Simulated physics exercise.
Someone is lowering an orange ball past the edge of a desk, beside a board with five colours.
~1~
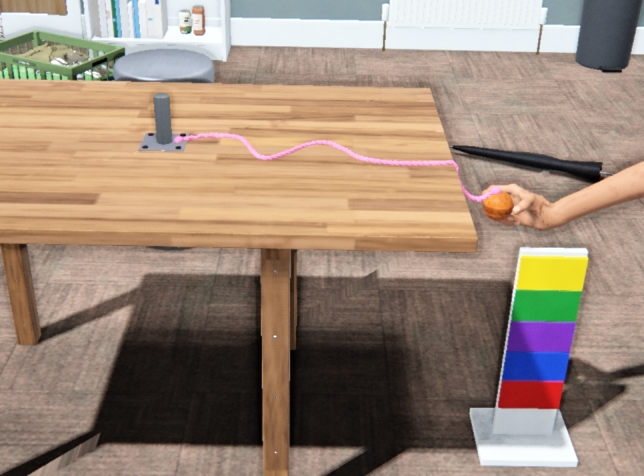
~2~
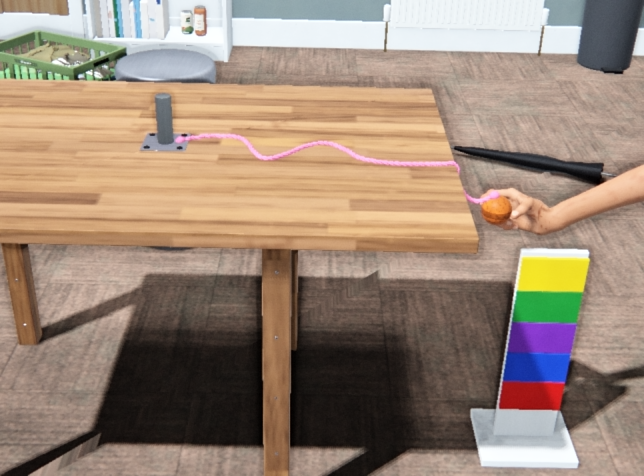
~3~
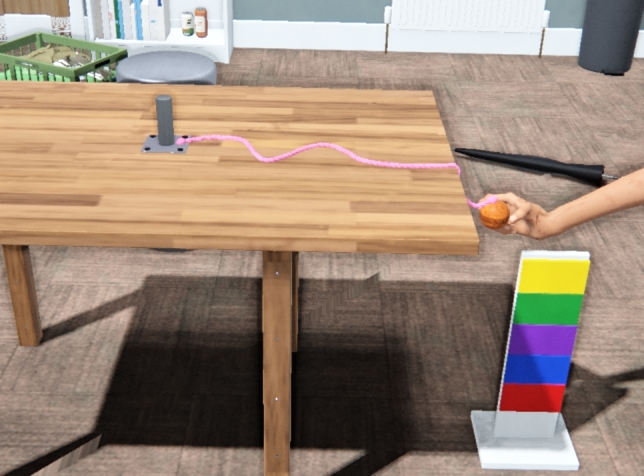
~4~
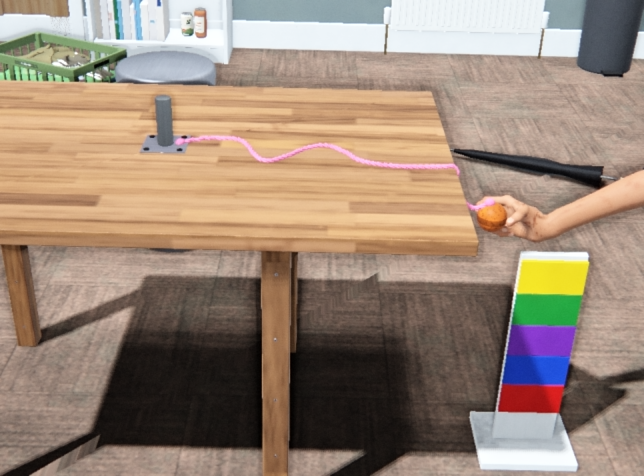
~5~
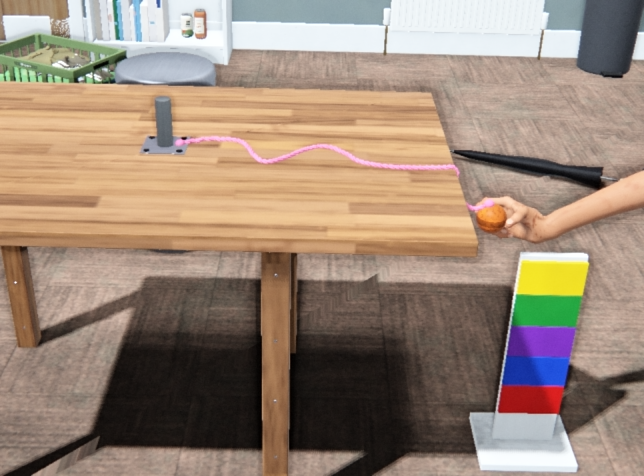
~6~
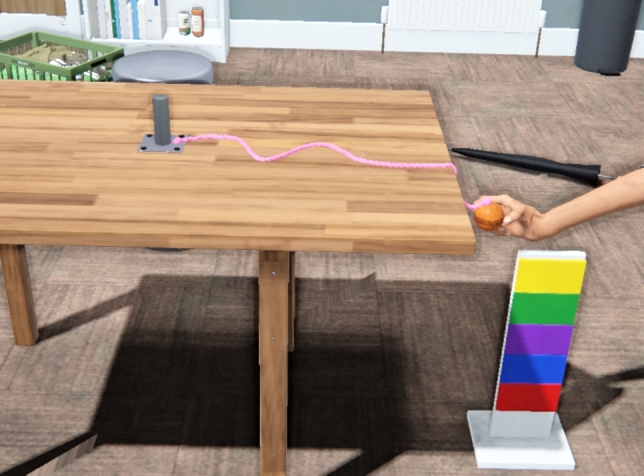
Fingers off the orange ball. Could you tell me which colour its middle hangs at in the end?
Its middle hangs at green.
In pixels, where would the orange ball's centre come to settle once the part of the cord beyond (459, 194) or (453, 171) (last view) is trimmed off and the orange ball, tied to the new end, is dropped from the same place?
First try near (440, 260), second near (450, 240).
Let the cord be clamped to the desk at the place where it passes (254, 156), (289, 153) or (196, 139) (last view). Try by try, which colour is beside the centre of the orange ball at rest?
First try yellow, second try yellow, third try green.
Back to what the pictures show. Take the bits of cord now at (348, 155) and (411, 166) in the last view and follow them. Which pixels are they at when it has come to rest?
The first settles around (411, 157), the second around (450, 190).
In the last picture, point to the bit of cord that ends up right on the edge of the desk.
That would be the bit at (385, 165).
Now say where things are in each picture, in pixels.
Orange ball (498, 206); yellow (552, 275); green (547, 307); purple (541, 338); blue (536, 368); red (531, 396), in the first frame.
Orange ball (496, 210); cord through (209, 136) (256, 153) (312, 145) (369, 161) (446, 164), in the second frame.
Orange ball (495, 215), in the third frame.
Orange ball (492, 217); cord through (209, 138) (256, 155) (312, 147) (369, 163) (446, 167), in the fourth frame.
Orange ball (491, 219), in the fifth frame.
Orange ball (489, 217); cord through (207, 138) (253, 154) (309, 146) (367, 162) (443, 166), in the sixth frame.
Soon after, ball near (419, 296); level with green.
Then, ball near (453, 299); level with green.
At rest, ball near (441, 299); level with green. Its middle rests at the green band.
